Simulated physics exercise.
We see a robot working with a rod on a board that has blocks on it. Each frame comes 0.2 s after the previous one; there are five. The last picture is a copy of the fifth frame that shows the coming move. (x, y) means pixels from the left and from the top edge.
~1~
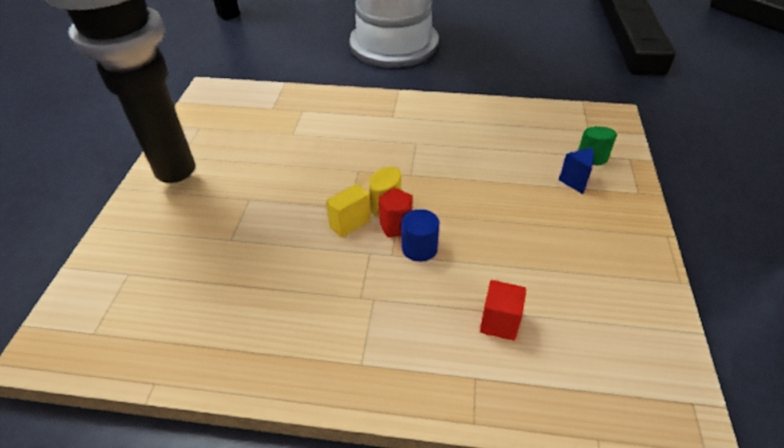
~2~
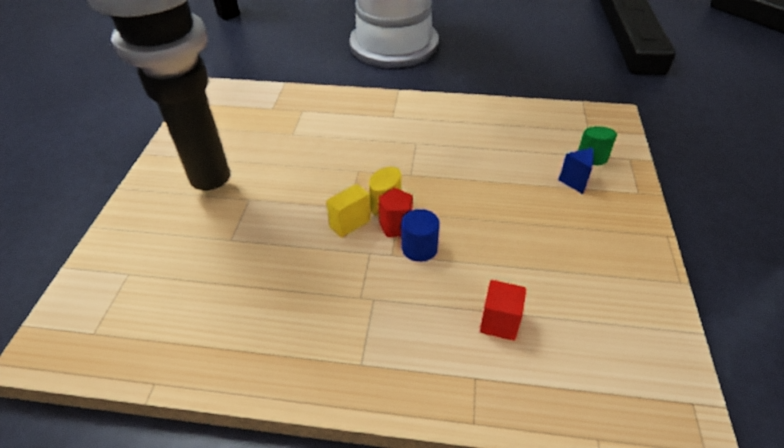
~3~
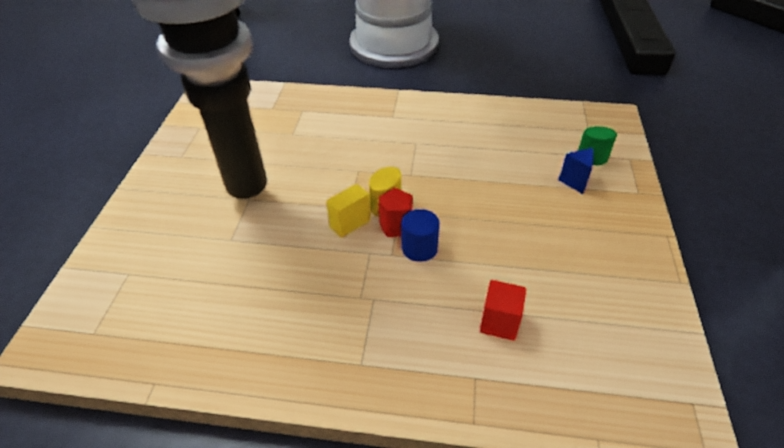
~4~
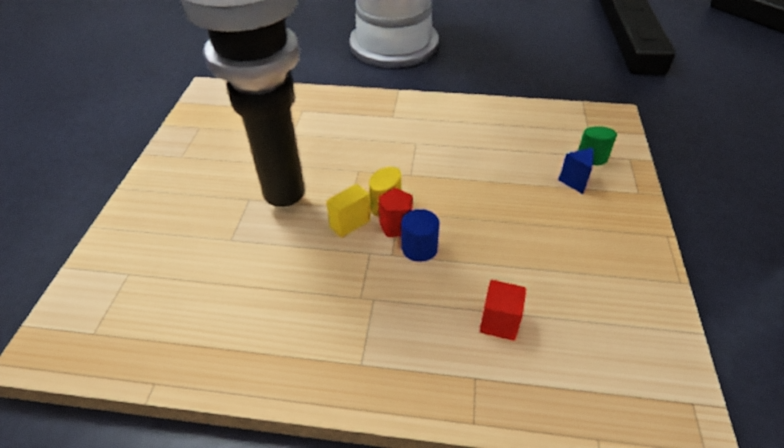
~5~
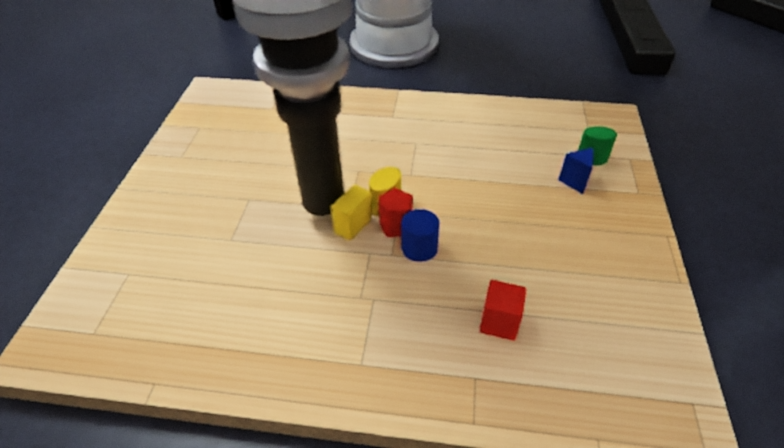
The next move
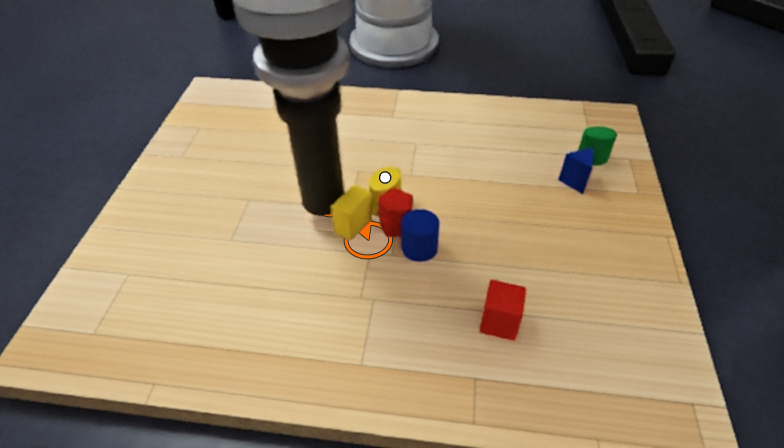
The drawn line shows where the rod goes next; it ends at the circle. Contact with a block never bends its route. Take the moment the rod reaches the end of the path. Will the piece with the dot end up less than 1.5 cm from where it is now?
Going by the path, yes.
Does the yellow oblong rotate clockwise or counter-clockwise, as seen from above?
Seen from above, its turn is counter-clockwise.
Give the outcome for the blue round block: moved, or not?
The blue round block changes place.
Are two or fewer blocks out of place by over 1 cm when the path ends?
No, I don't think so.
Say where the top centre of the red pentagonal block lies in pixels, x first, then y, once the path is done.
When the path ends, it will be at (429, 201).
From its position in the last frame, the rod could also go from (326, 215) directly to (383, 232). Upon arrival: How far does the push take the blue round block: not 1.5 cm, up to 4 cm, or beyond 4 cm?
It travels between 1.5 and 4 cm.
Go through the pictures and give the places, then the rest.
The first frame shows rod's lower end at (175, 170); yellow oblong at (348, 196); yellow elliptical block at (385, 178); red pentagonal block at (396, 199); blue round block at (421, 221).
The second frame shows rod at (210, 177); blocks still.
The third frame shows rod at (247, 185); blocks still.
The fourth frame shows rod at (284, 192); blocks still.
The fifth frame shows rod at (324, 201); yellow oblong at (351, 198); yellow elliptical block at (385, 178); red pentagonal block at (396, 199); blue round block at (421, 221).
Drawn move, from (326, 215) via (347, 216) and (362, 225), ending at (368, 240); the dot is on the yellow elliptical block.
The first path, step by step. Halfway along, rod at (355, 205); yellow oblong at (382, 206), turned 15° anticlockwise; yellow elliptical block at (389, 177), turned 15° anticlockwise; red pentagonal block at (416, 200), turned 10° anticlockwise; blue round block at (428, 224).
At the end, rod at (367, 226); yellow oblong at (403, 217), turned 45° anticlockwise; yellow elliptical block at (390, 177), turned 20° anticlockwise; red pentagonal block at (429, 201), turned 35° anticlockwise; blue round block at (437, 227).
